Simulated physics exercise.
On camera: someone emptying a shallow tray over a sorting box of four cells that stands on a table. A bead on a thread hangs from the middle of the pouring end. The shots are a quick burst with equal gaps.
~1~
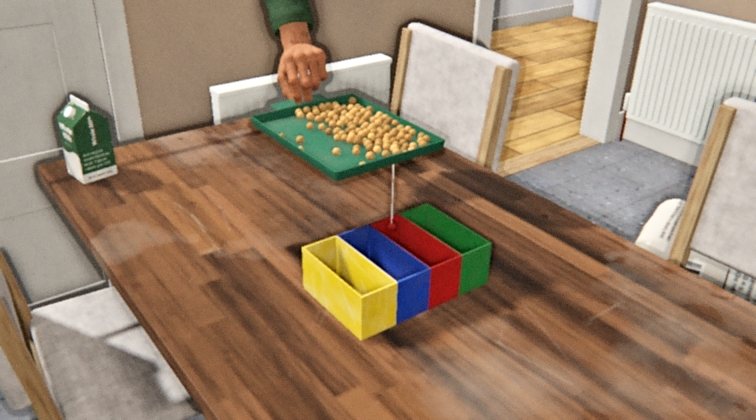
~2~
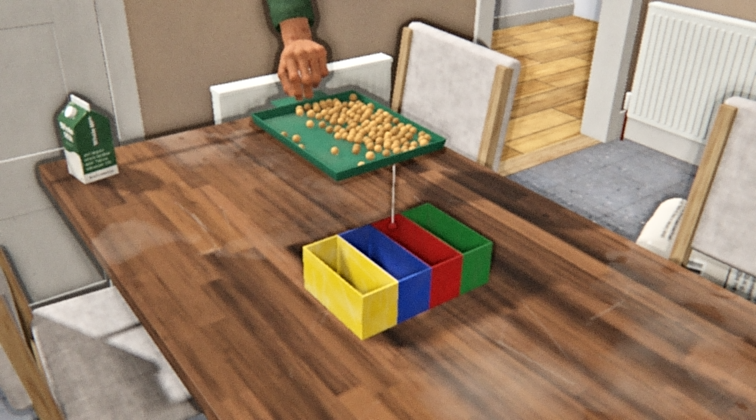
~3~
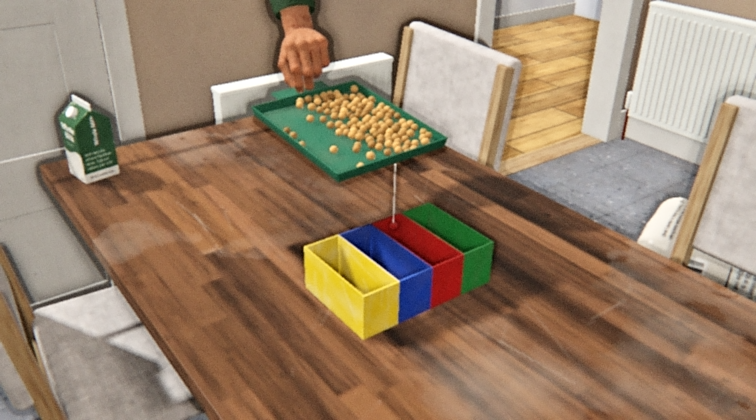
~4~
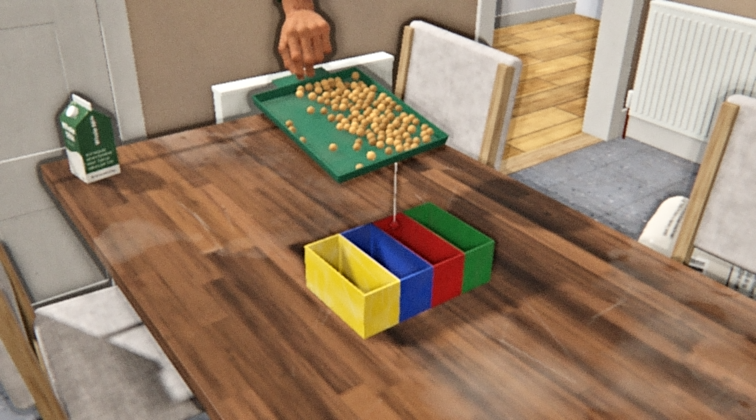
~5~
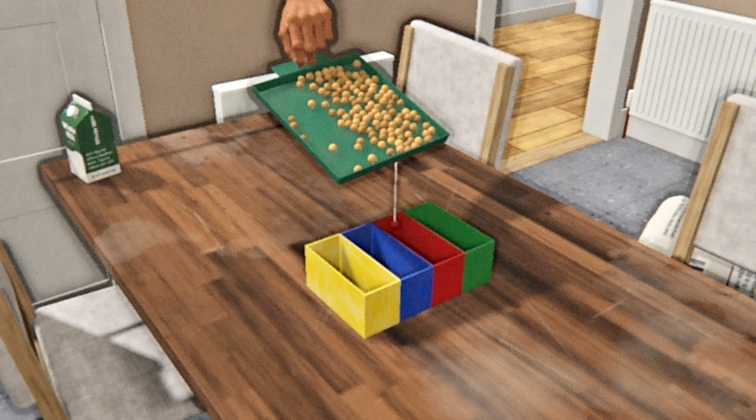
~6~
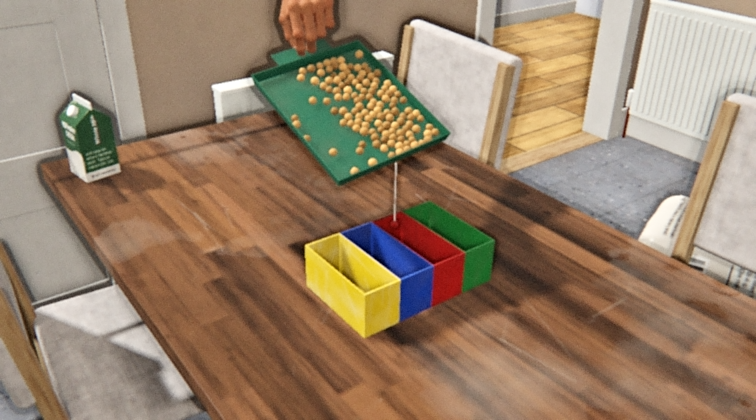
In the video, a hand raises the back of a green tray of round wooden beads above a box with yellow, blue, red and green cells, tilting it gradually steeper, its left front corner lowest, as the beads start shifting.
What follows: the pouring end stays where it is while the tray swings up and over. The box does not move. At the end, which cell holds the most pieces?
Most goes to the yellow cell.
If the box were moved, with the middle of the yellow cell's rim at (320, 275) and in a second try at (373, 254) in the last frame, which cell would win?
At the first place the cell in blue, at the second yellow.
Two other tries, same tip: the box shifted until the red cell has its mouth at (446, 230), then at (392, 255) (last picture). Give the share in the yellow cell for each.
First some 30, then 10 per cent.
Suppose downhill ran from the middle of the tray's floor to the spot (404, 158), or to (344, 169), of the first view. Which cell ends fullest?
One: The green cell. Two: The cell in yellow.
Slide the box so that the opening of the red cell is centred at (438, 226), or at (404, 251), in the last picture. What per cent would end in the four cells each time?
Near 40 % and 100 %.
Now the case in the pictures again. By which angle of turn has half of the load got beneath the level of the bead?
Around 90° of tilt.
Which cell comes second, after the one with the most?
In second place: The blue cell.
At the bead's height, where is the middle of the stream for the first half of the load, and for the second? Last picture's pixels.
Around (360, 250) and then (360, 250).
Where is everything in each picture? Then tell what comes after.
In the first picture, corners of the pouring end at (336, 171) and (443, 140), level; middle of the load at (364, 128), round wooden beads; bead on its thread at (392, 226); yellow cell at (379, 307); blue cell at (413, 292); red cell at (445, 278); green cell at (475, 265).
In the second picture, corners of the pouring end at (337, 171) and (444, 139), level; middle of the load at (365, 126).
In the third picture, corners of the pouring end at (338, 172) and (445, 137), tipped barely, lowest at the left corner; middle of the load at (366, 121), a stray few on the move.
In the fourth picture, corners of the pouring end at (339, 174) and (446, 135), tipped a little, lowest at the left corner; middle of the load at (367, 114), a stray few on the move.
In the fifth picture, corners of the pouring end at (340, 176) and (447, 134), tipped clearly, lowest at the left corner; middle of the load at (369, 109), about a quarter on the move.
In the sixth picture, corners of the pouring end at (340, 178) and (448, 132), tipped clearly, lowest at the left corner; middle of the load at (371, 107), nearly all on the move; yellow cell at (382, 305); blue cell at (416, 290); red cell at (448, 276); green cell at (478, 263).
Soon after the last picture, tray tipped steeply; about two thirds on the tray; a small part in the yellow cell; a stray few in the blue cell; about a quarter falling or outside the box.
A little later, tray tipped past a quarter turn; a stray few on the tray; about half in the yellow cell; about a quarter in the blue cell; about a quarter falling or outside the box.
Later still, tray tipped past a quarter turn; about two thirds in the yellow cell; about a quarter in the blue cell; a stray few in the red cell; a small part falling or outside the box.
By the end, tray tipped past a quarter turn; about two thirds in the yellow cell; about a quarter in the blue cell; a stray few in the red cell; none in the green cell; a small part outside the box.
